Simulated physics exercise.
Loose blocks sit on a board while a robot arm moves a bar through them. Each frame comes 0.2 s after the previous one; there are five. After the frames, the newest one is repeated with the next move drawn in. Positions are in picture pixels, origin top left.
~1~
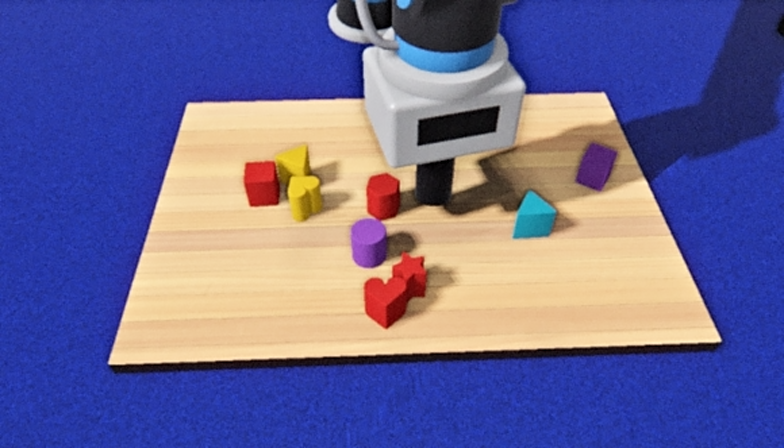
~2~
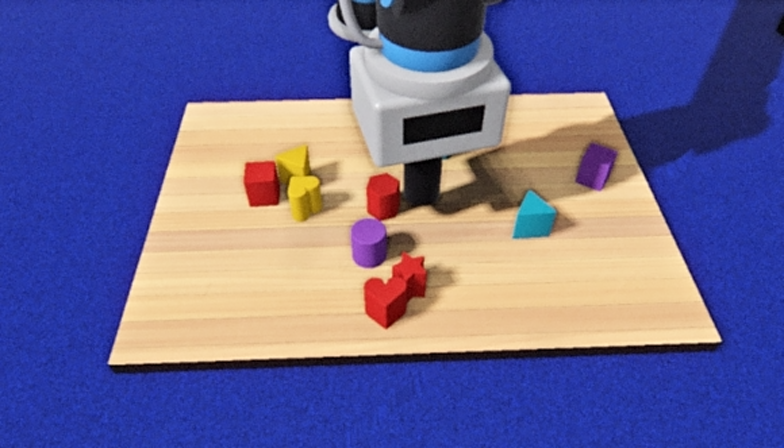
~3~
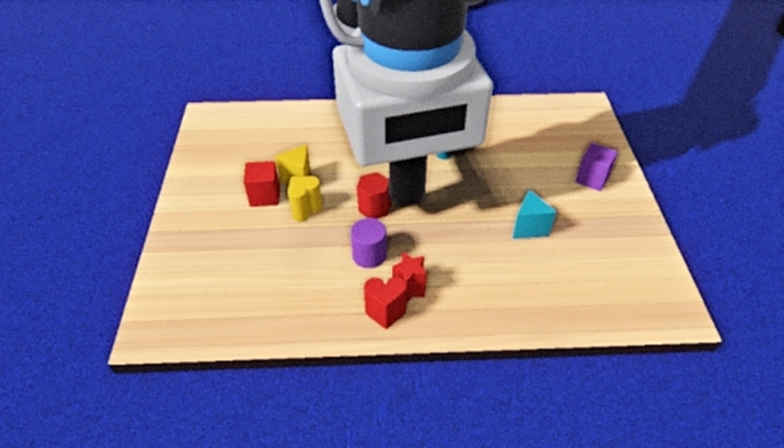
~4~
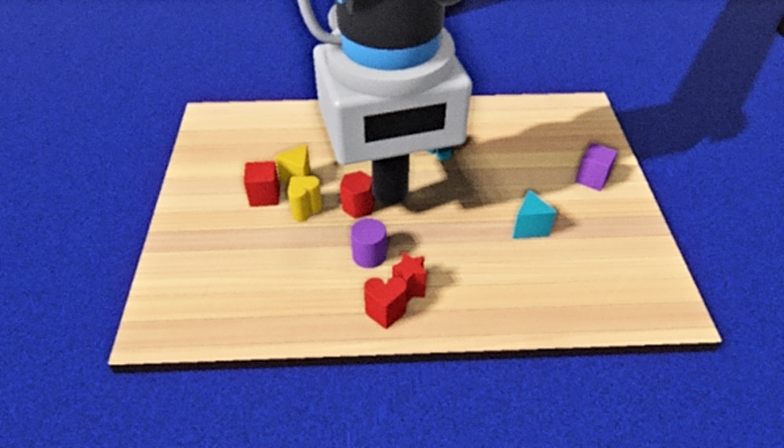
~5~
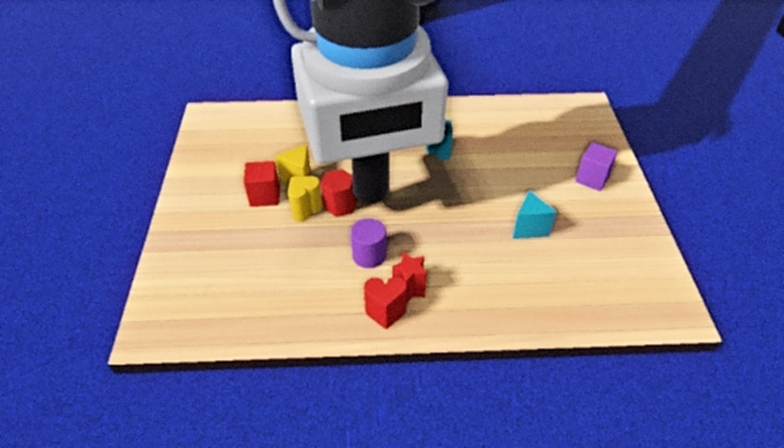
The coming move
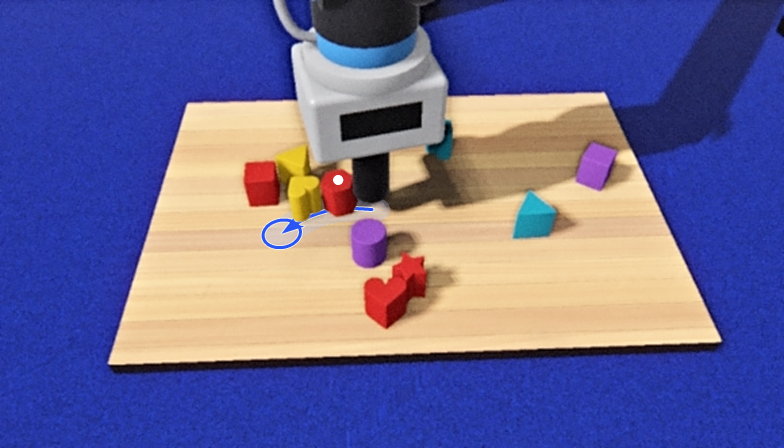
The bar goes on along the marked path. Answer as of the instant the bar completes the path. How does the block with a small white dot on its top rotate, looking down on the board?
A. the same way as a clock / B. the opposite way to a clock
I'll go with A - the same way as a clock.
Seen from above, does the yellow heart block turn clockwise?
No, that is not how it ends up.
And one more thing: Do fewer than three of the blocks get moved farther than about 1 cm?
Going by the path, no.
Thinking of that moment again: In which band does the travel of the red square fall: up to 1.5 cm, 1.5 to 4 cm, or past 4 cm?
Shift of 1.5 to 4 cm.
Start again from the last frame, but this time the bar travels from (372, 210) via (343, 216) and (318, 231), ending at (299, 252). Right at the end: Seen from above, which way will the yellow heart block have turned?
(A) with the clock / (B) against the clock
Option B.
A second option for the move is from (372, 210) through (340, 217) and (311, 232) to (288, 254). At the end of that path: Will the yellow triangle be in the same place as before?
In short: Yes.
The drawn path runs from (372, 210) by way of (340, 209) and (309, 217) to (282, 234); the dot is on the red hexagonal block.
On the path given first. One third of the way, bar (337, 190); red square (253, 173), turned 25° clockwise; yellow heart block (275, 185), turned 55° anticlockwise; red hexagonal block (305, 177), turned 15° clockwise.
Two thirds of the way, bar (305, 198); red square (243, 172), turned 45° clockwise; yellow heart block (265, 186), turned 85° anticlockwise; red hexagonal block (287, 173), turned 35° clockwise.
At the end, bar (278, 214); red square (242, 172), turned 45° clockwise; yellow triangle not moved; yellow heart block (255, 190), turned 50° anticlockwise; red hexagonal block (287, 174), turned 45° clockwise.
